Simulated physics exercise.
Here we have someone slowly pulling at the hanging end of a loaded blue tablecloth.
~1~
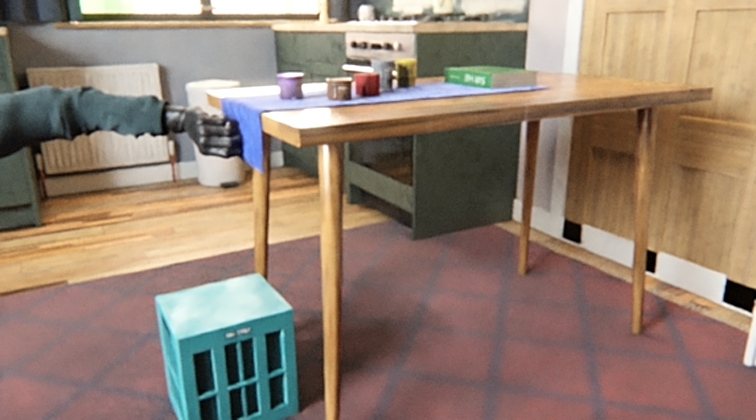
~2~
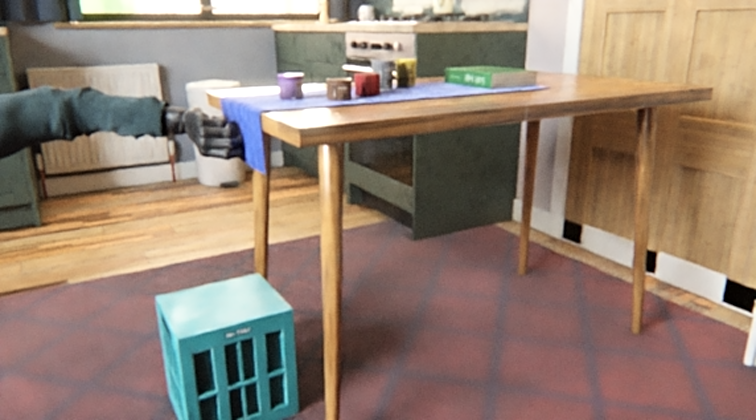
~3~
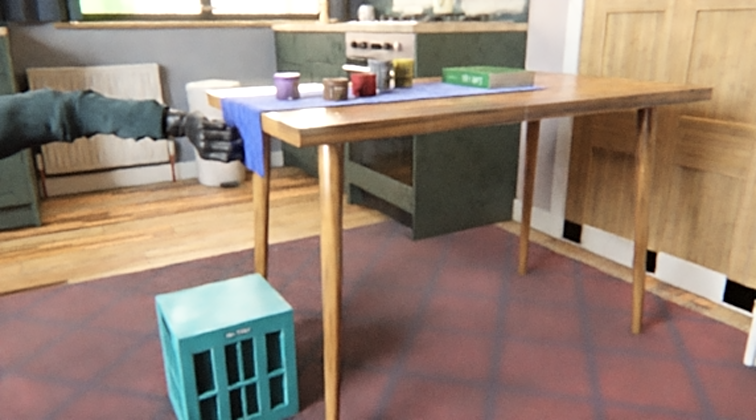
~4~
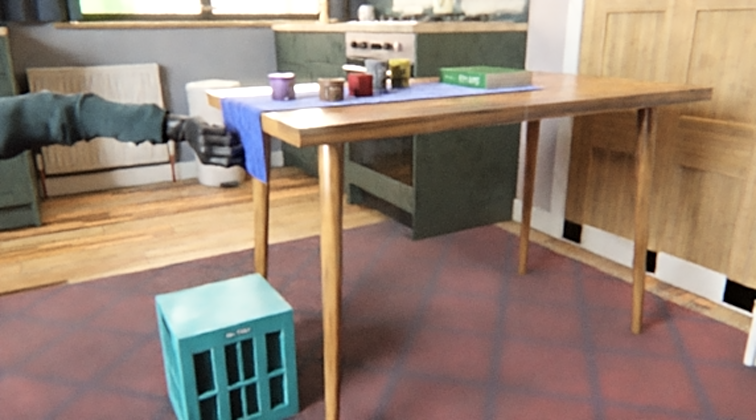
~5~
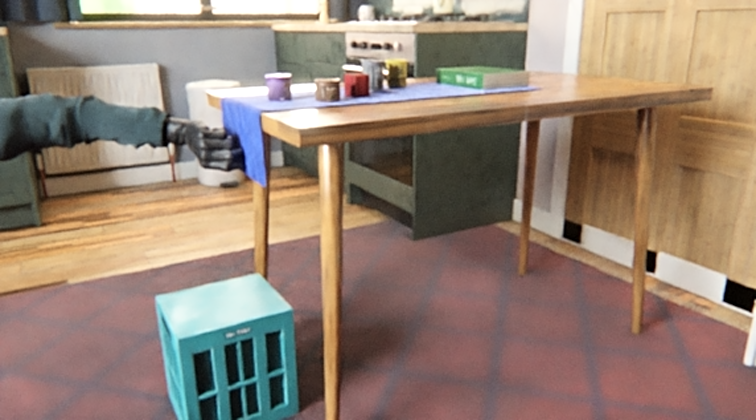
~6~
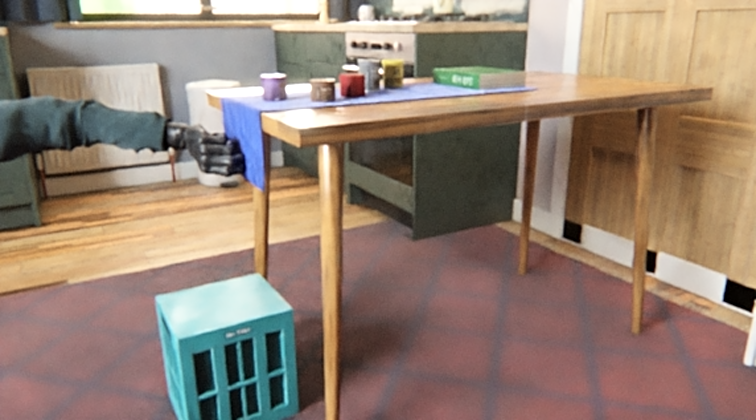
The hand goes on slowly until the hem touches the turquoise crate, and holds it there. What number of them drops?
The count of fallen things is three.
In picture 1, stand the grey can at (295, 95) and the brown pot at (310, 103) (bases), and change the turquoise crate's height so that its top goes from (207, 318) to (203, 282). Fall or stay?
The grey can tumbles off; the brown pot is carried off.
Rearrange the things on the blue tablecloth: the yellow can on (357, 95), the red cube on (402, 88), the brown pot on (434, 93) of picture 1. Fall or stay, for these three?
The yellow can goes over, the red cube does not fall, the brown pot remains up.
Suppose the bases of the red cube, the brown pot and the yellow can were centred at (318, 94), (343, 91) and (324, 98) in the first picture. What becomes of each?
The red cube drops off; the brown pot is carried off; the yellow can drops off.
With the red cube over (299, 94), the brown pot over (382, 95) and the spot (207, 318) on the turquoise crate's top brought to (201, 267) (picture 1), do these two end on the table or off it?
The red cube comes down; the brown pot stays on.
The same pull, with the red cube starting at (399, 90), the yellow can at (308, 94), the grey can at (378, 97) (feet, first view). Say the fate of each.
The red cube remains up, the yellow can is carried off, the grey can tumbles off.
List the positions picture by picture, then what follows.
Hem (264, 174); purple pot (290, 75); brown pot (339, 79); red cube (367, 74); grey can (383, 60); yellow can (406, 60); top of the crate (207, 318), in the first frame.
Hem (266, 174); purple pot (290, 75), in the second frame.
Hem (264, 178); brown pot (336, 79), in the third frame.
Hem (266, 183); red cube (360, 74); top of the crate (207, 318), in the fourth frame.
Hem (265, 187); grey can (373, 60), in the fifth frame.
Hem (264, 193); purple pot (274, 75); brown pot (322, 80); red cube (352, 74); grey can (369, 60); yellow can (393, 60), in the sixth frame.
Soon after, hem near (247, 236); purple pot gone.
After that, hem near (249, 276); purple pot and brown pot gone.
In the end, hem on the crate; purple pot, brown pot and red cube gone. It carries off three.
